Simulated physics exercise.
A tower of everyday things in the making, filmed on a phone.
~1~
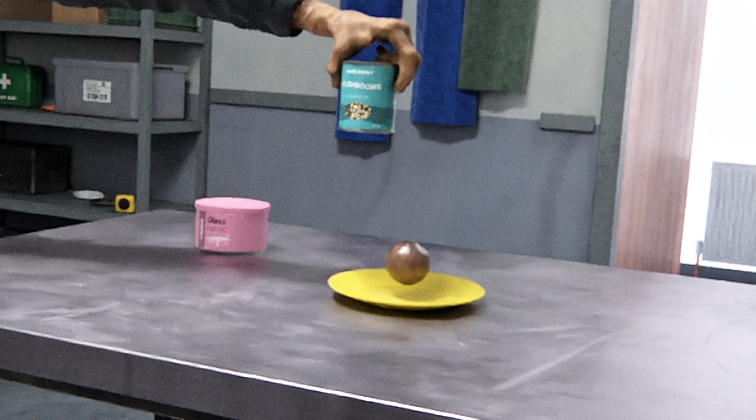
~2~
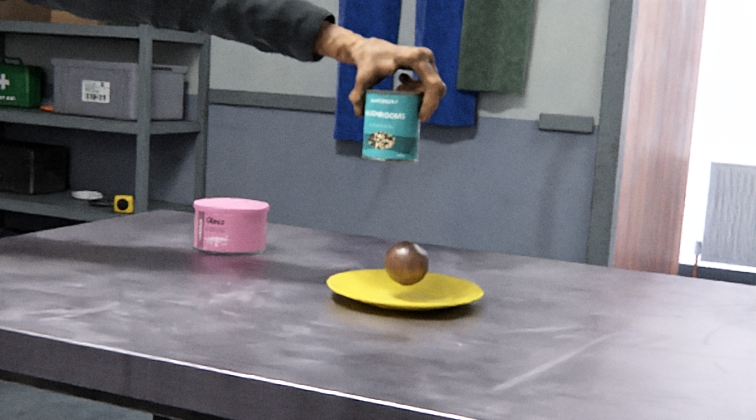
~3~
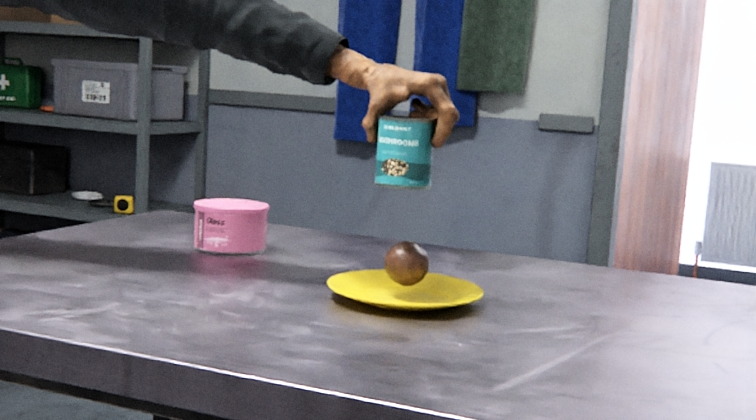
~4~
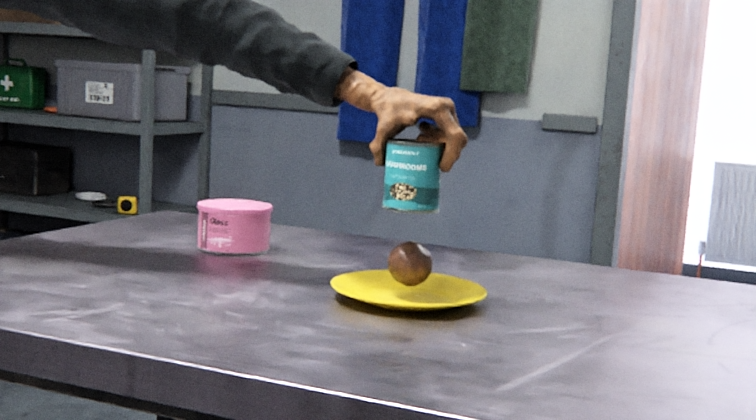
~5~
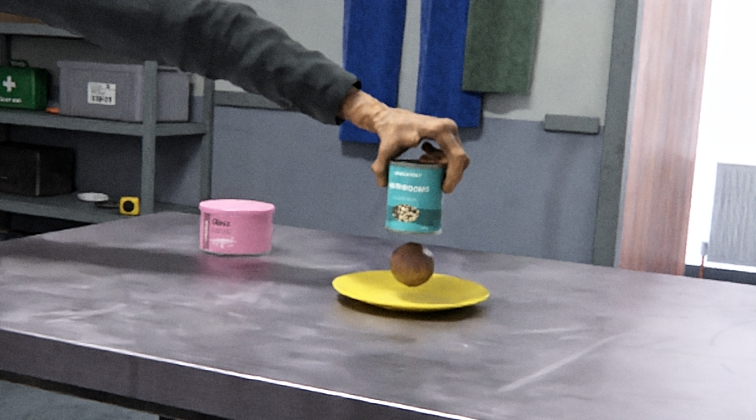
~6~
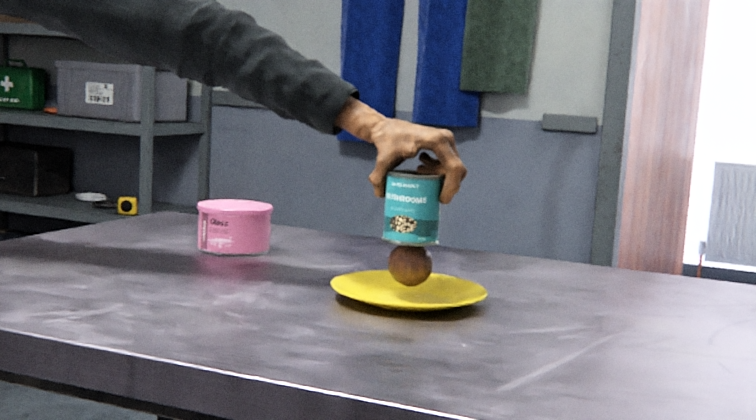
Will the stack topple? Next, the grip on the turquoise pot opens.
Doesn't stay together.
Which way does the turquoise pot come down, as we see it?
It shifts to the viewer's left.
Then, 0.60 s after the last picture, turquoise pot now fallen.
Then, 0.70 s after the last picture, things are still on the move.
At rest, fallen, turquoise pot; the other 3 in place. Seen from the same camera at the end, turquoise pot near (295, 252). The pile comes apart.
